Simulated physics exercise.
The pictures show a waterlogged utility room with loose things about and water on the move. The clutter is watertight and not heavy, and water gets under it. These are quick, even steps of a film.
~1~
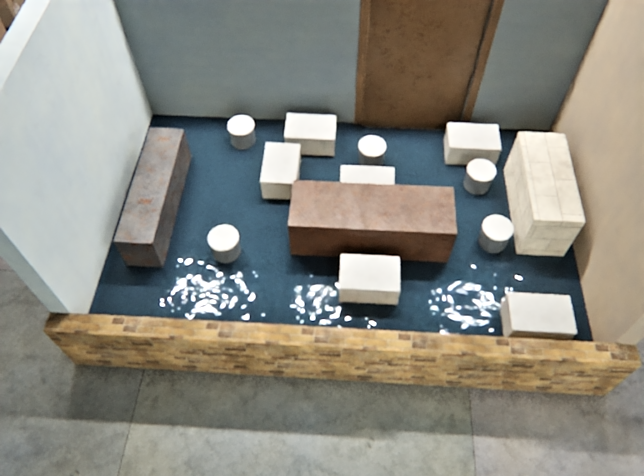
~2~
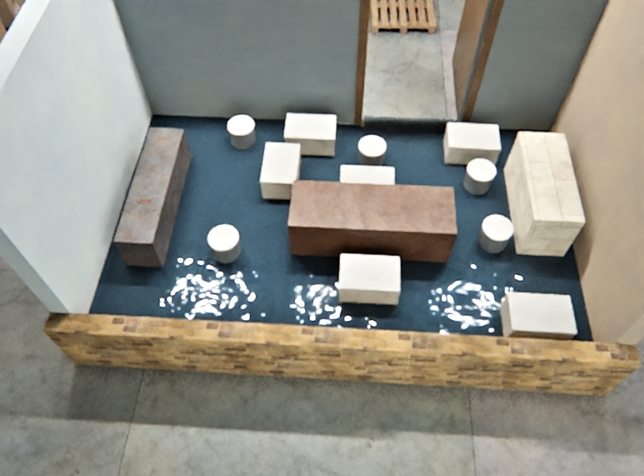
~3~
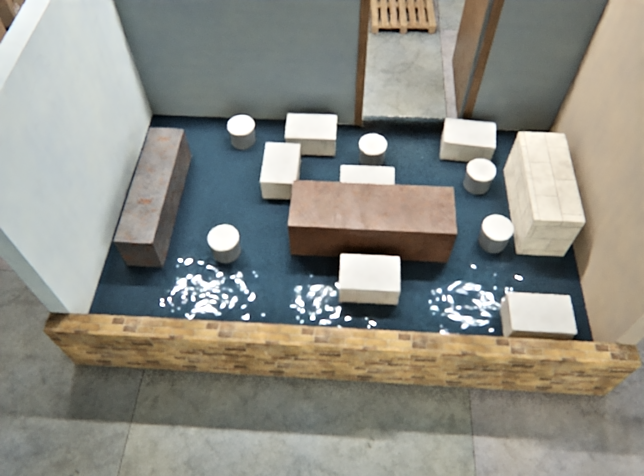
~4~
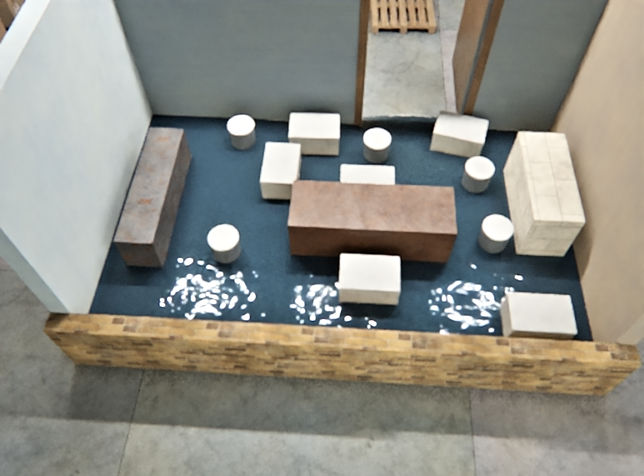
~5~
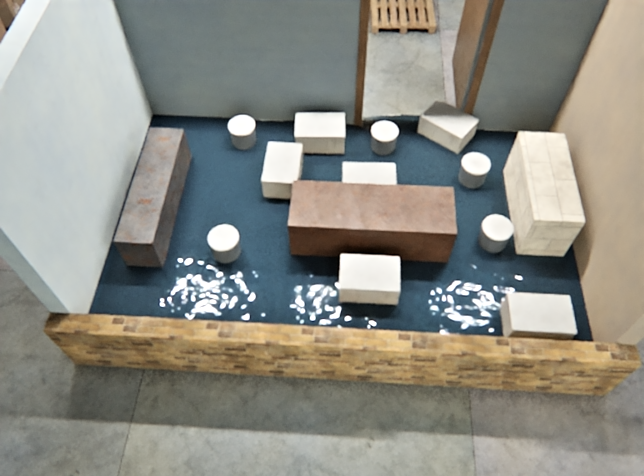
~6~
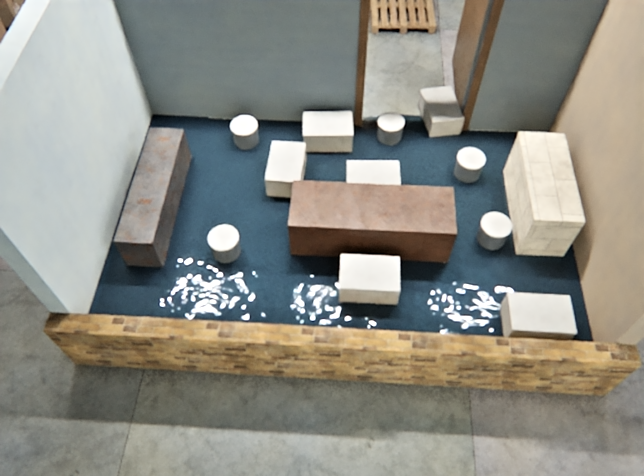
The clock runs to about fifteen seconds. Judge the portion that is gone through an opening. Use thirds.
It is two thirds or above.
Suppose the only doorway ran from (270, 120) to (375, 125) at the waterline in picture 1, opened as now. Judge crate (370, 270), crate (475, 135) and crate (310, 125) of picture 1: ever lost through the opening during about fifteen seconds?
In that order: No, through, carried outside.
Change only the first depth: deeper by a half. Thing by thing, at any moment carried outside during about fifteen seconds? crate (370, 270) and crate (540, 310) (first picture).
In turn: Still in, inside.
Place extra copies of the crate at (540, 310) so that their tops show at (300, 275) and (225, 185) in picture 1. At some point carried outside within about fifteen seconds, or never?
One after the other: Kept in, through.
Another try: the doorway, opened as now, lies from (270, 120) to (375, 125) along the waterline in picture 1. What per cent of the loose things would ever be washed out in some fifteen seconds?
Near 80 in a hundred.
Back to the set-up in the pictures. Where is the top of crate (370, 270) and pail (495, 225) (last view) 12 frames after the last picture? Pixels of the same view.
At about (403, 272) and (466, 128).
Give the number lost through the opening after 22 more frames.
That makes 8.
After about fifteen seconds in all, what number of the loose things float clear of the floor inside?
It comes to 3.
A moment on, 2 of 11 are out; 9 afloat.
Next, 4 of 11 are out; 7 afloat.
Later, 8 of 11 are out; 3 afloat.
In the end, 8 of 11 are out; 3 afloat.
